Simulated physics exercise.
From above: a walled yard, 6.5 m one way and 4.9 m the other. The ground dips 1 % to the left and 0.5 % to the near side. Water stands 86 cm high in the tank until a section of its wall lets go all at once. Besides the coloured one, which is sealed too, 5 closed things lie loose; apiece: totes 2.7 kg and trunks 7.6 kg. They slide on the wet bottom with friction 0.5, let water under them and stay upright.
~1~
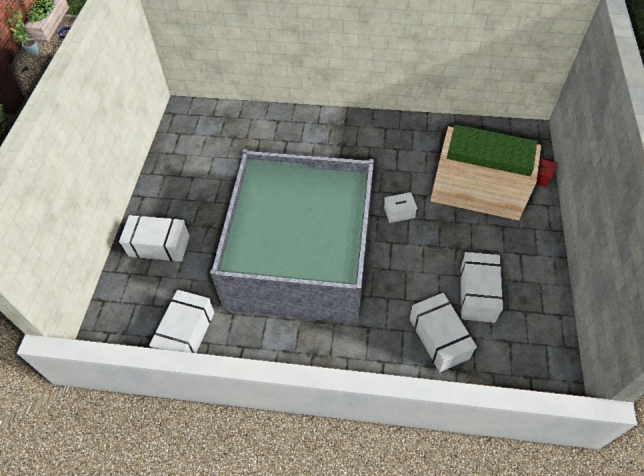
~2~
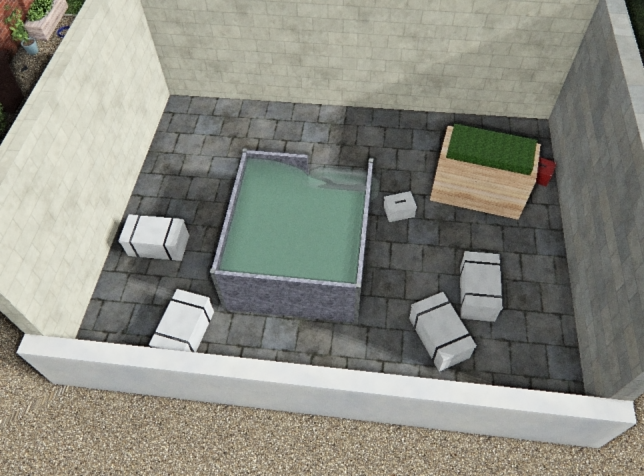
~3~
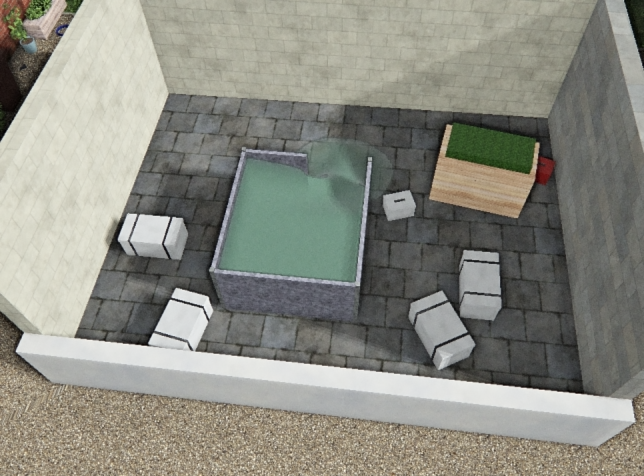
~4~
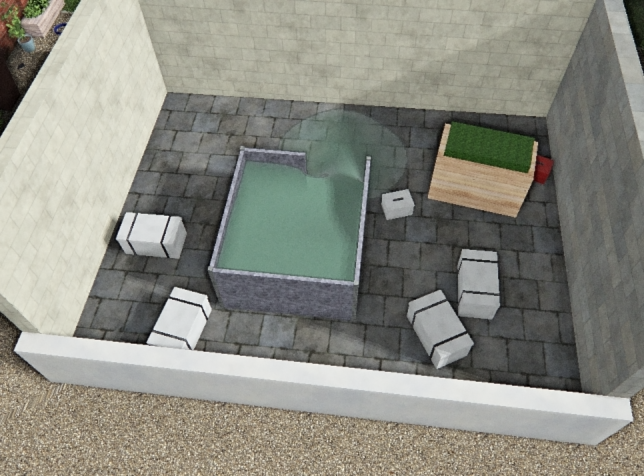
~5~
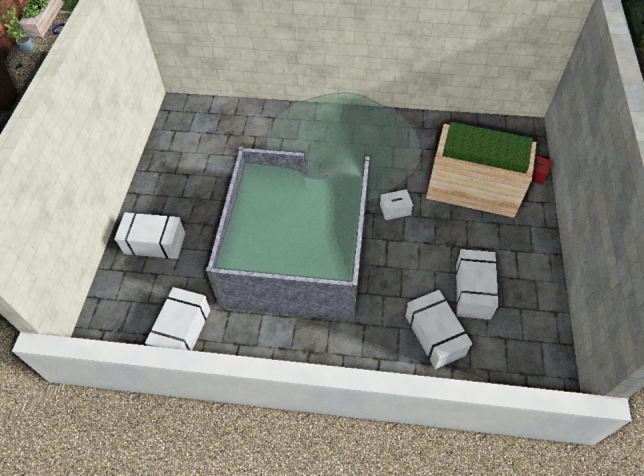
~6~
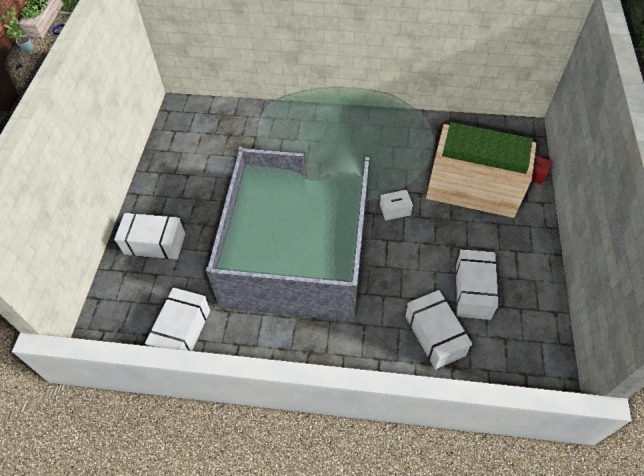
In a walled yard, green water pours through a gap in a tank's back wall and spreads.
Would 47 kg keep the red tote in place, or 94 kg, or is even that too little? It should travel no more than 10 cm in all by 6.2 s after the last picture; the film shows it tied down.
For it, only the higher weight holds it.
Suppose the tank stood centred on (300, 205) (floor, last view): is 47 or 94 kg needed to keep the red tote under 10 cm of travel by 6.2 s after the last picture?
Then only the higher weight holds it.
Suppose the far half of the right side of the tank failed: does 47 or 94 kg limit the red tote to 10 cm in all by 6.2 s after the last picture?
Then only the larger load is enough.
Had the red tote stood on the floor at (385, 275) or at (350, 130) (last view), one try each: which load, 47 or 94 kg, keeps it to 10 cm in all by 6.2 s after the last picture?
In turn: Either load holds; only the larger holds.
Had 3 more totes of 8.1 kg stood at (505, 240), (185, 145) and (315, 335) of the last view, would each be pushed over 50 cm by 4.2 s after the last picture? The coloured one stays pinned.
In turn: Less, over, less.
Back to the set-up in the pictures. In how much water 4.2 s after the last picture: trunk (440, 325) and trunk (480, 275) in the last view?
Roughly 1 and 1 cm.
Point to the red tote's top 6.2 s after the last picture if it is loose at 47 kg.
Around (548, 224).
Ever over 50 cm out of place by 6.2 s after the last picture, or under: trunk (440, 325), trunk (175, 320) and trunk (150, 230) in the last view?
In that order: Short of it, more, past it.
Then, 0.6 s after the last picture the red tote would be 0 cm from its start with 47 kg and 0 cm from its start with 94 kg; 0 cm of water round it then.
Then, 2.3 s after the last picture the red tote would be 29 cm from its start with 47 kg and 0 cm from its start with 94 kg; 19 cm of water round it then.
Then, 4.2 s after the last picture the red tote would be 93 cm from its start with 47 kg and 0 cm from its start with 94 kg; 17 cm of water round it then.
Then, 6.2 s after the last picture the red tote would be 111 cm from its start with 47 kg and 0 cm from its start with 94 kg; 10 cm of water round it then.
